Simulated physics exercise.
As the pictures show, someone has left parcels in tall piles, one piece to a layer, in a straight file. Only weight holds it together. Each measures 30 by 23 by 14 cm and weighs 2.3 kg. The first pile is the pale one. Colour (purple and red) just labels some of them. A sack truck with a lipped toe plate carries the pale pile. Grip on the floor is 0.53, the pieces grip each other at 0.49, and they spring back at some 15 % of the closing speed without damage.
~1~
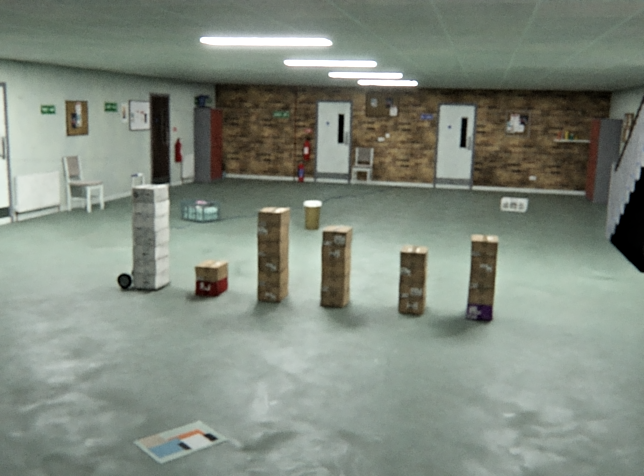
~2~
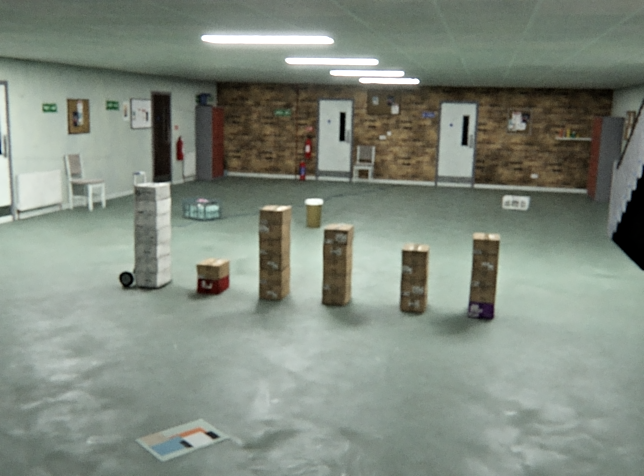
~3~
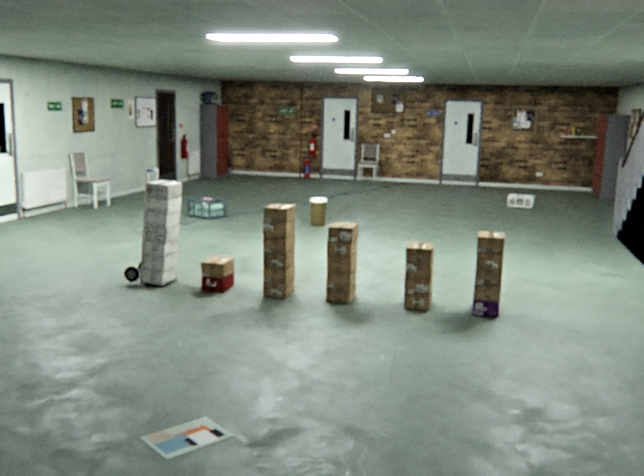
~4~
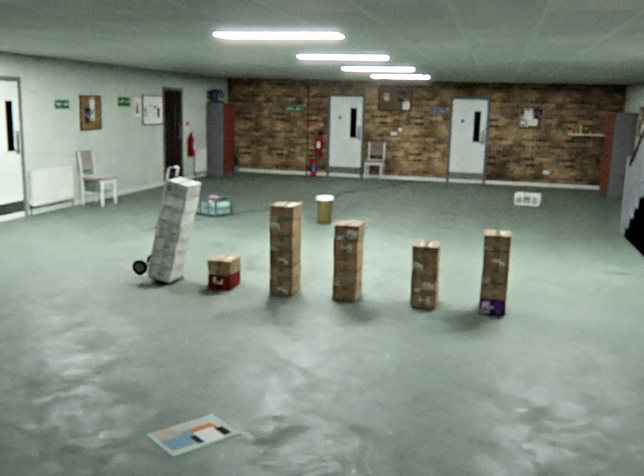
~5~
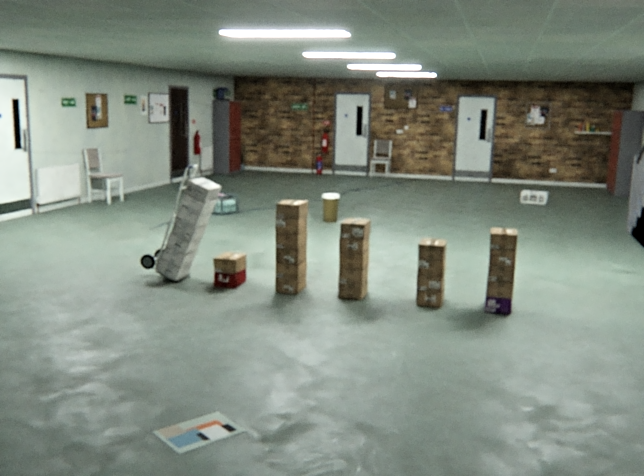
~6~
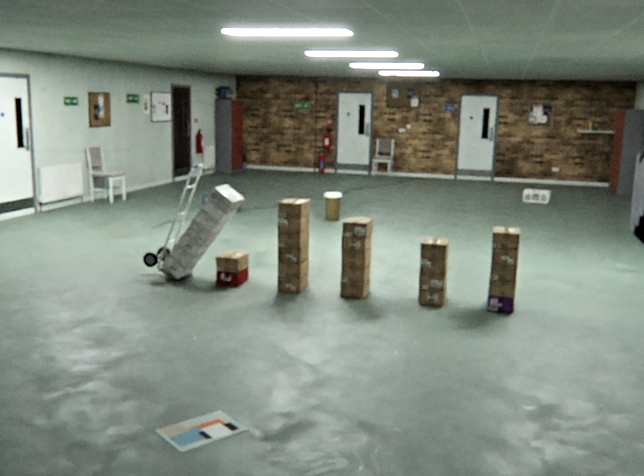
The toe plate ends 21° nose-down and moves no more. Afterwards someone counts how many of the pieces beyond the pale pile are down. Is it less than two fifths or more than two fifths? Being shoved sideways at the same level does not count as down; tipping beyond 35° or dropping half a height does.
Fewer than two in five of them.
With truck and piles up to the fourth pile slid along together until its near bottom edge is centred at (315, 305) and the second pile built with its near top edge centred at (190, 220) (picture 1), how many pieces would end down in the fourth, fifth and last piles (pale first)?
Then fourth 5, fifth 0, last 0.
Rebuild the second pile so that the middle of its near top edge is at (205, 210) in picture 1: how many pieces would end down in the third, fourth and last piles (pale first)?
In that case third 5, fourth 4, last 0.
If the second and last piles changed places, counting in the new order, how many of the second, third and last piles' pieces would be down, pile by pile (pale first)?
In that case second 4, third 5, last 0.
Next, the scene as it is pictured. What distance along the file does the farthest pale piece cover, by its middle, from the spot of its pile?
About 110 cm.
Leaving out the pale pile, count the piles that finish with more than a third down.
0 in all.
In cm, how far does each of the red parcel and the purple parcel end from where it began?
Moved: Red 0, purple 0.
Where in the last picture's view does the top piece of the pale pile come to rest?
Around (275, 262).
Then, 0.08 s later than the last frame, 7 of the pale pile down; none of the 22 other parcels down.
Then, 0.36 s later than the last frame, 7 of the pale pile down; none of the 22 other parcels down, 6 disturbed; red parcel moved 14 mm.
When it is over, 7 of the pale pile down; none of the 22 other parcels down, 6 disturbed; red parcel moved 15 mm; purple parcel unmoved. That is 0 per cent. In pixels of the last frame, middles, red parcel near (234, 276), purple parcel near (501, 300).
